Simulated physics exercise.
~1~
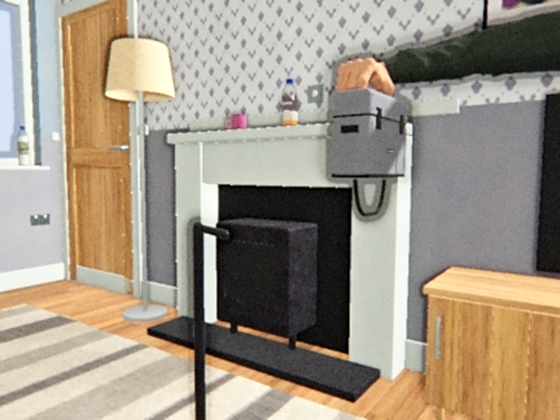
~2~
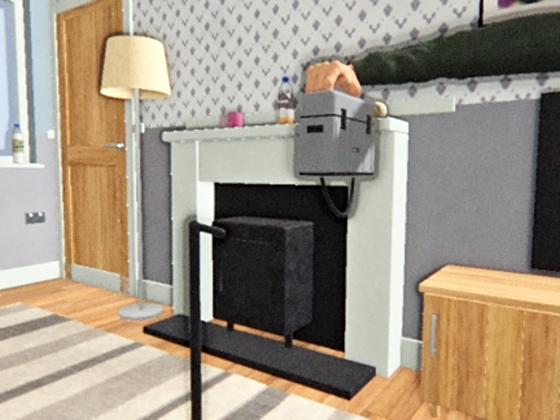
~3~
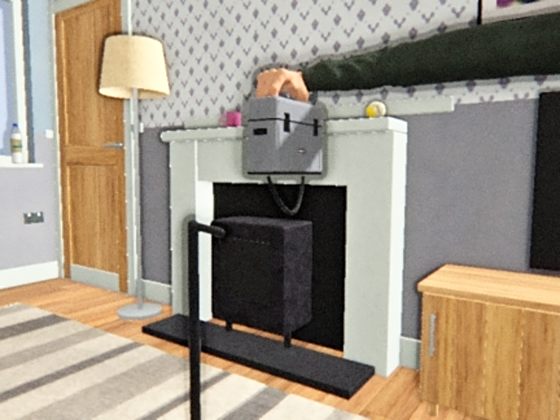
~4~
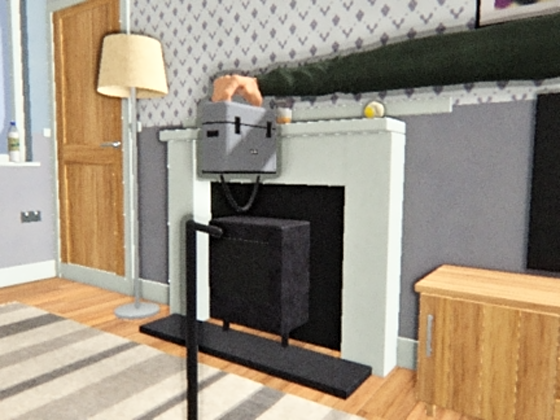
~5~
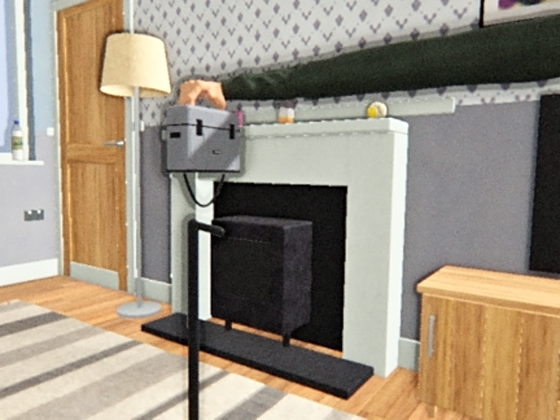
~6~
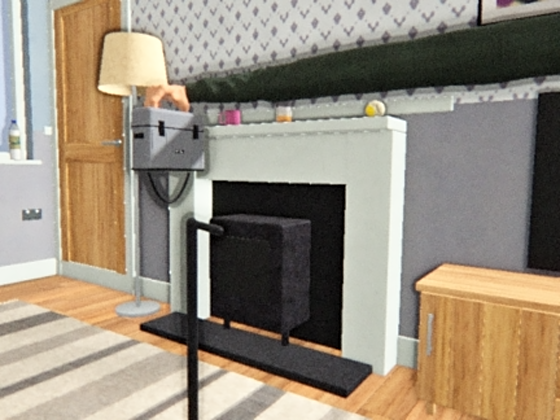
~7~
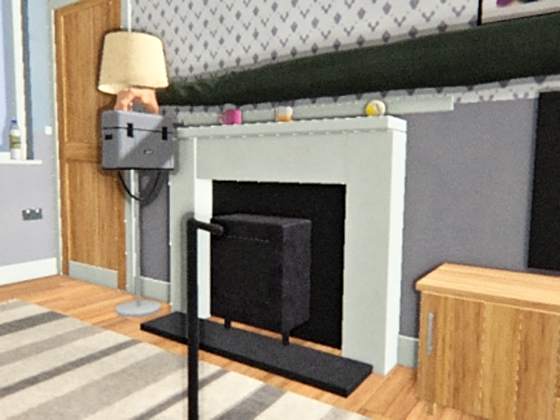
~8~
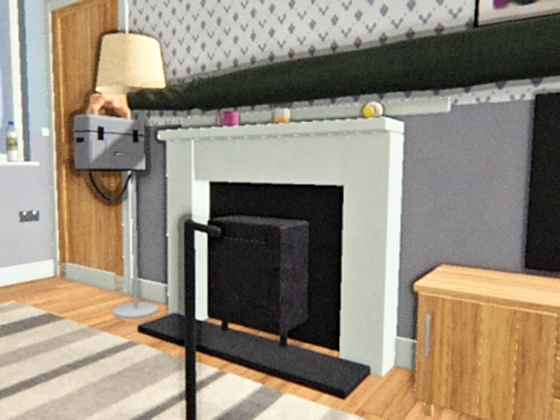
A grey case with a hanging loop moves left over the black post, passing it freely.
